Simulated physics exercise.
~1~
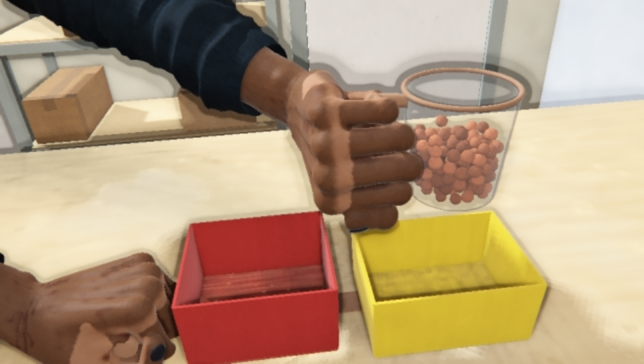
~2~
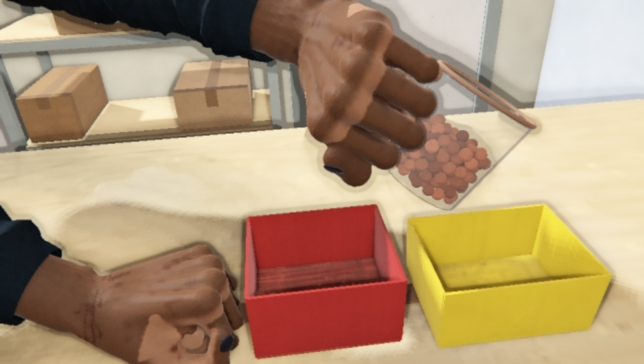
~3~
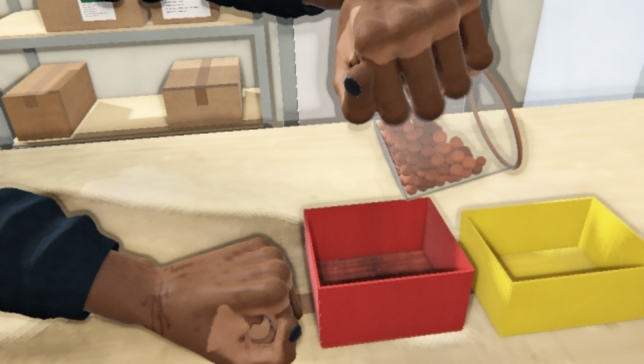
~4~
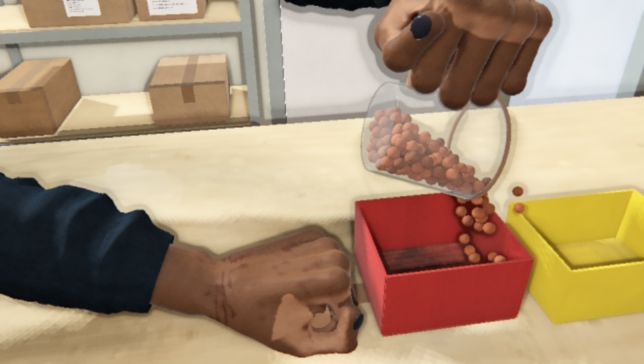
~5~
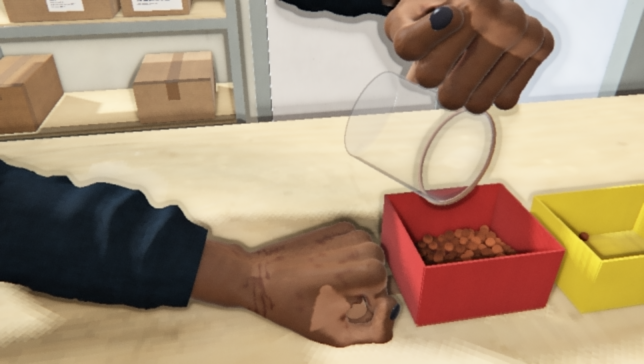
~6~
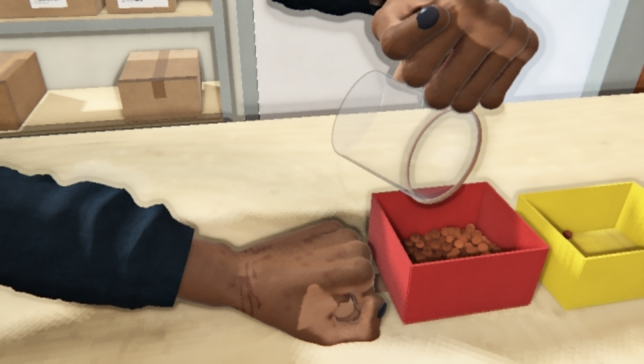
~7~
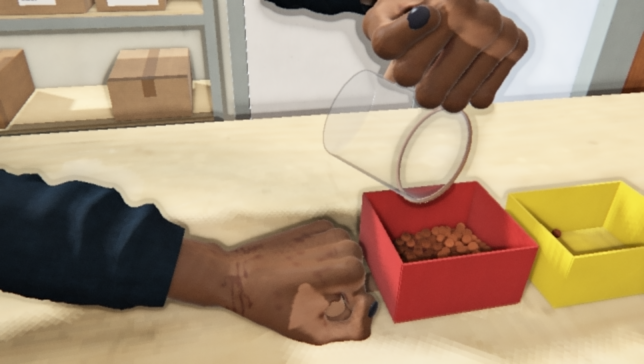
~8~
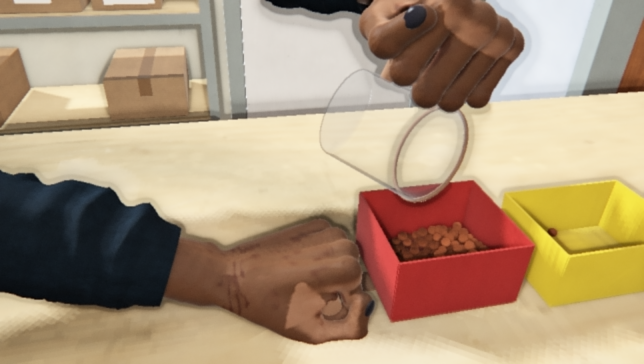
A hand tips a clear cup, pouring brown pellets into the red tin, leaving it empty.
